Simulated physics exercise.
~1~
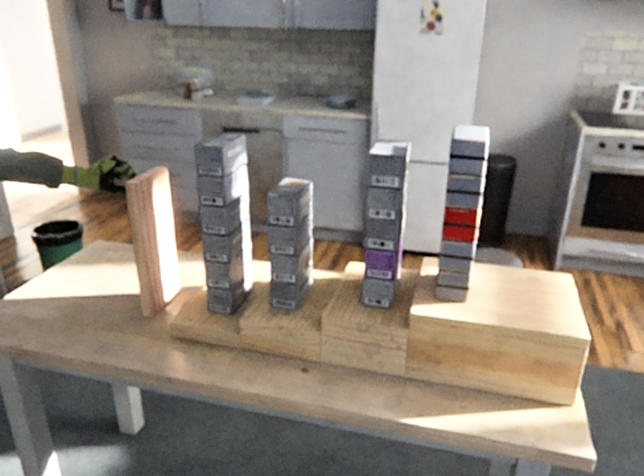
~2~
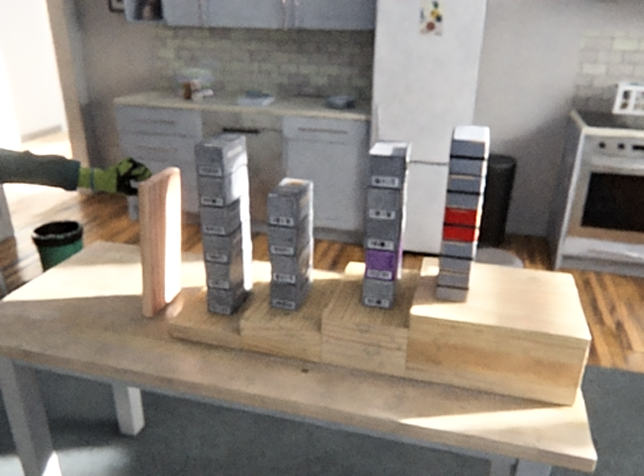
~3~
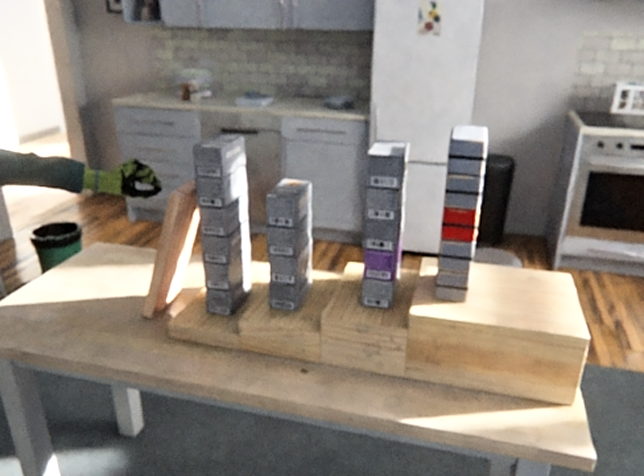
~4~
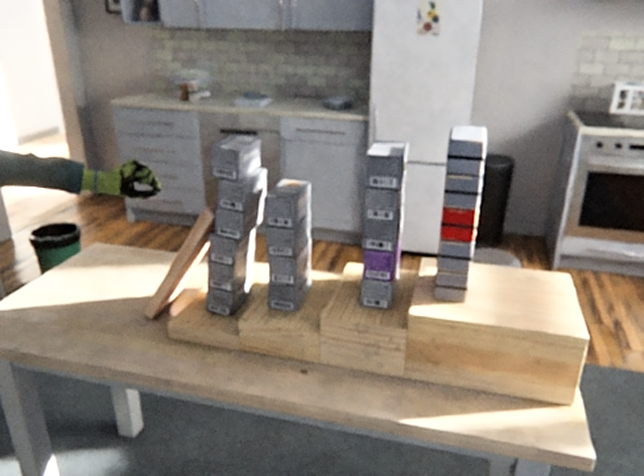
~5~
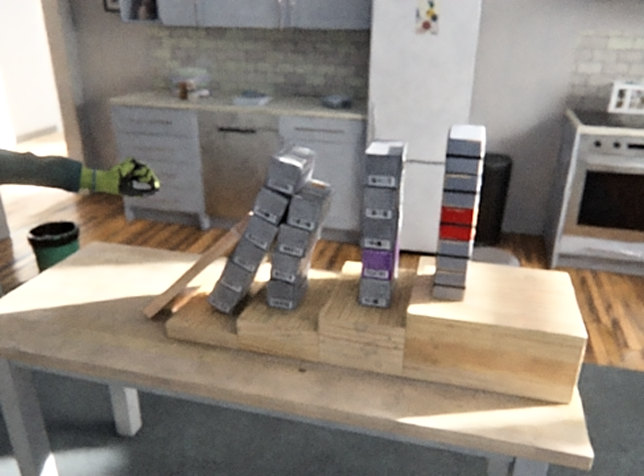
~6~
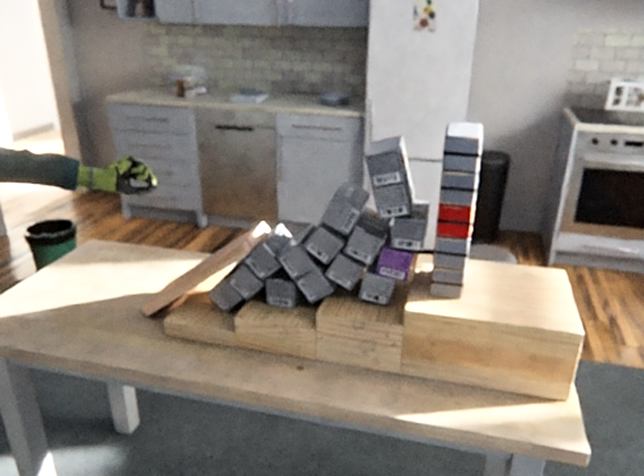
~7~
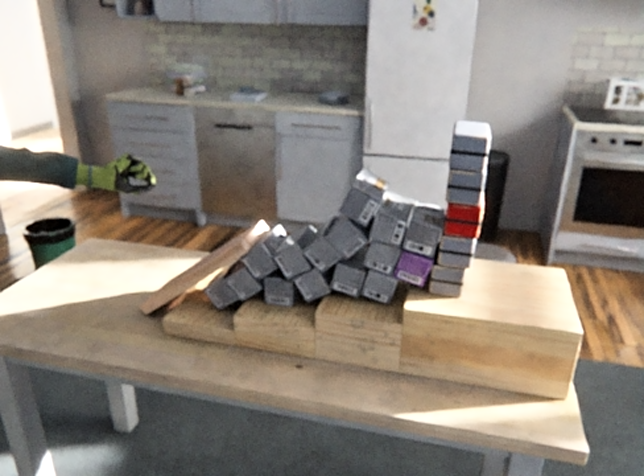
In a kitchen, a gloved hand tips a wooden board rightward into stacked grey packets, toppling three piles while the last stands.
